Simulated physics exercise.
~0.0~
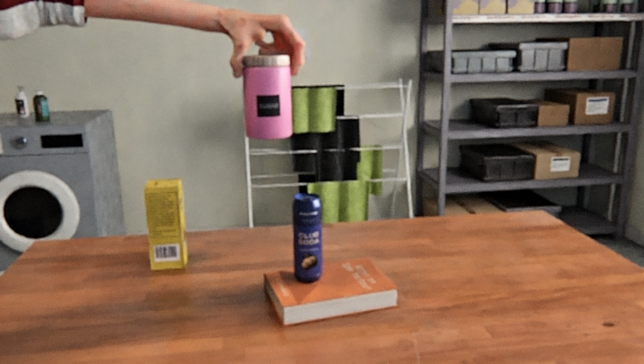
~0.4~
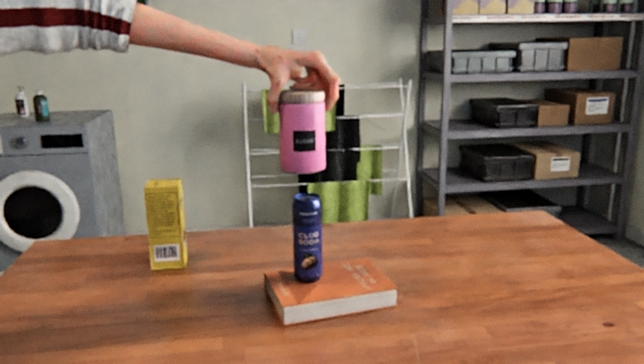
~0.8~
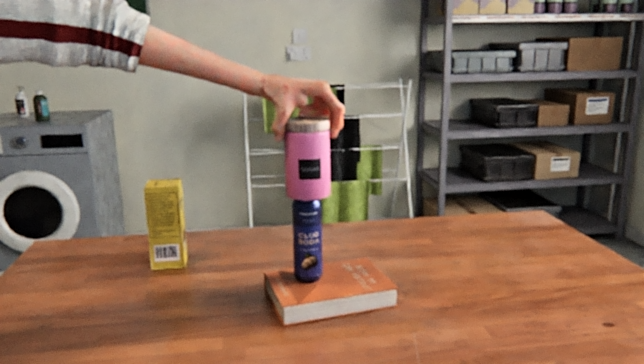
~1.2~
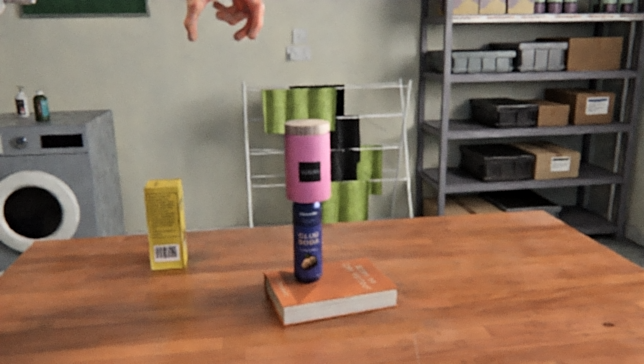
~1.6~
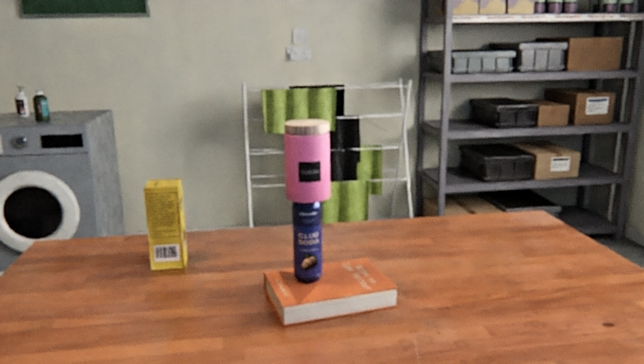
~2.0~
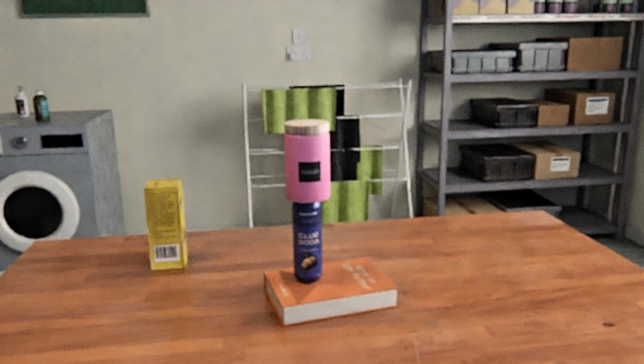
At the start, a hand reaches in from the upper left, holding a pink jar above a wooden table where a slim blue can stands upright on an orange book, with a yellow carton off to the left. The hand carries the jar to the right and down until it is just above the can. It then lowers the jar a little further and sets it upright on top of the can. The fingers let go and the hand draws back up and out of view. The jar stays balanced on the can, and the pile remains standing and still.
